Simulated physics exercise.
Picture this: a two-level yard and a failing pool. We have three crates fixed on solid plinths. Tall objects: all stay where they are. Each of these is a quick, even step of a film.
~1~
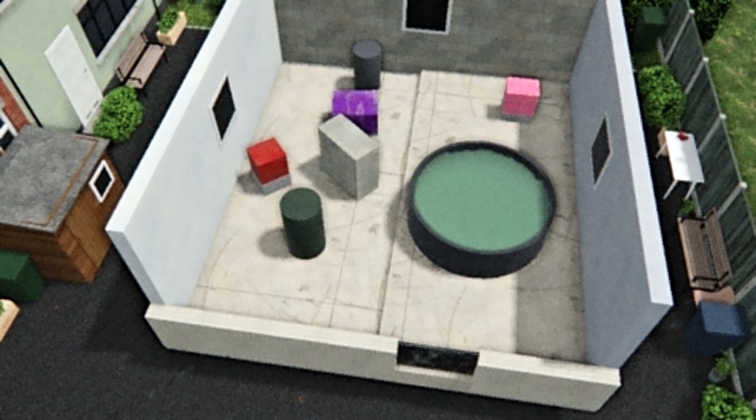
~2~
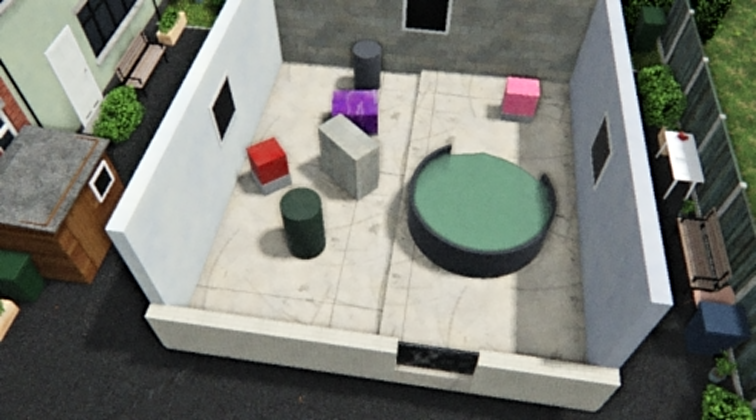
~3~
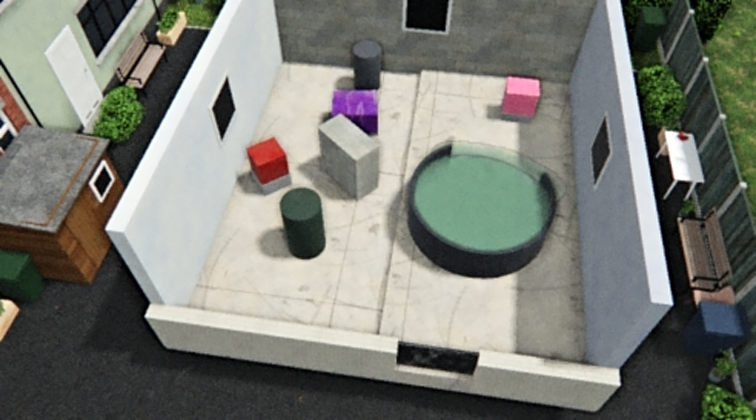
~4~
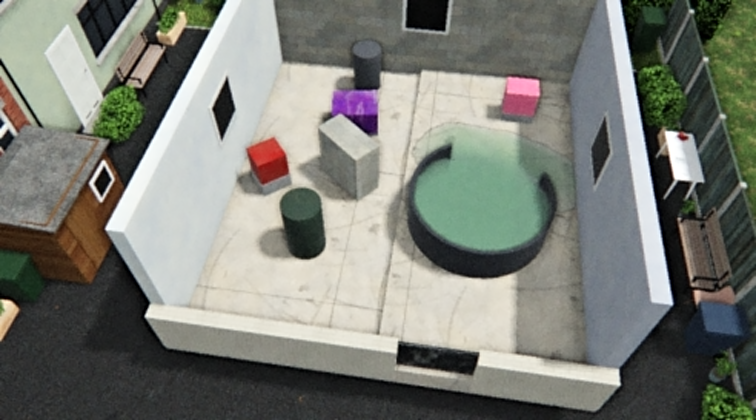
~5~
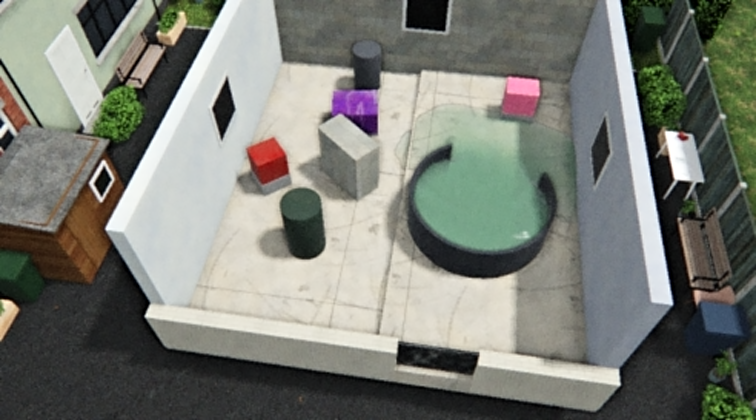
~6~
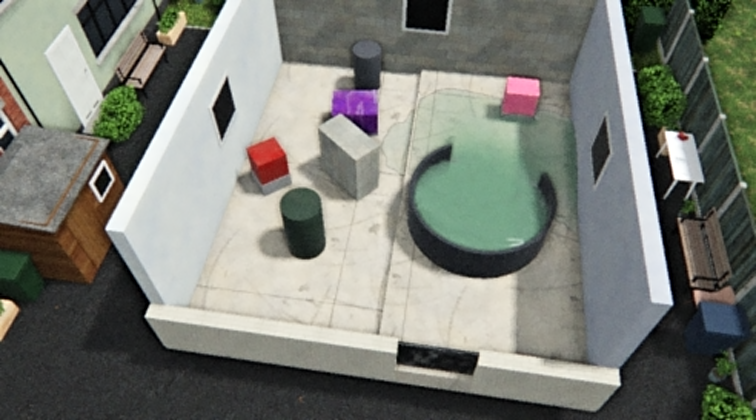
A large round dark-walled pool of green water stands on the right of a pale, cracked concrete yard, seen from high above and in front, with walls around it. To its left are a grey block, a dark green cylinder, a red-topped box, a purple object and a dark drum, with a pink box behind. The pool's far side opens, and water pours out and spreads backward across the floor towards the pink box while the camera stays still.
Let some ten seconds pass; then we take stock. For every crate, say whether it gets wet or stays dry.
One by one: The red crate will be out of the water's reach; the pink crate will be within the water's reach; the purple crate will be within the water's reach.
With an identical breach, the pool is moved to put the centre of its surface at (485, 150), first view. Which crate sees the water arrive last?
The one in red comes last.
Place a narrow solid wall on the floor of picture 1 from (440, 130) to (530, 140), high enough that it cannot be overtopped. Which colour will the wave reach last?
It's the crate marked red.
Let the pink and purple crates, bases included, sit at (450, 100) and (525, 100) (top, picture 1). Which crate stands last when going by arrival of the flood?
I would point to the red crate.
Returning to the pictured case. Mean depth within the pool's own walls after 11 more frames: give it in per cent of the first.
Near 42 in a hundred.
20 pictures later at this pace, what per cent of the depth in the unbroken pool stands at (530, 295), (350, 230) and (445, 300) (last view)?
Respectively 2, 0 and 0 per cent.
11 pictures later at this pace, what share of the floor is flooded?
It comes to roughly 35 in a hundred.
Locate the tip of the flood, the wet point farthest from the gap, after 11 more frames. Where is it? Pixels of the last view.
I'd say around (306, 65).
A moment on, water covers 30 % of the floor; the red crate not reached, the pink crate water round its plinth, the purple crate water round its plinth.
Next, water covers 35 % of the floor; the red crate not reached, the pink crate water round its plinth, the purple crate water round its plinth.
Then, water covers 45 % of the floor; the red crate not reached, the pink crate water round its plinth, the purple crate water round its plinth.
Later, water covers 80 % of the floor; the red crate water round its plinth, the pink crate water round its plinth, the purple crate water round its plinth.
In the end, water covers 95 % of the floor; the red crate stayed above the water, the pink crate was topped, the purple crate was topped.
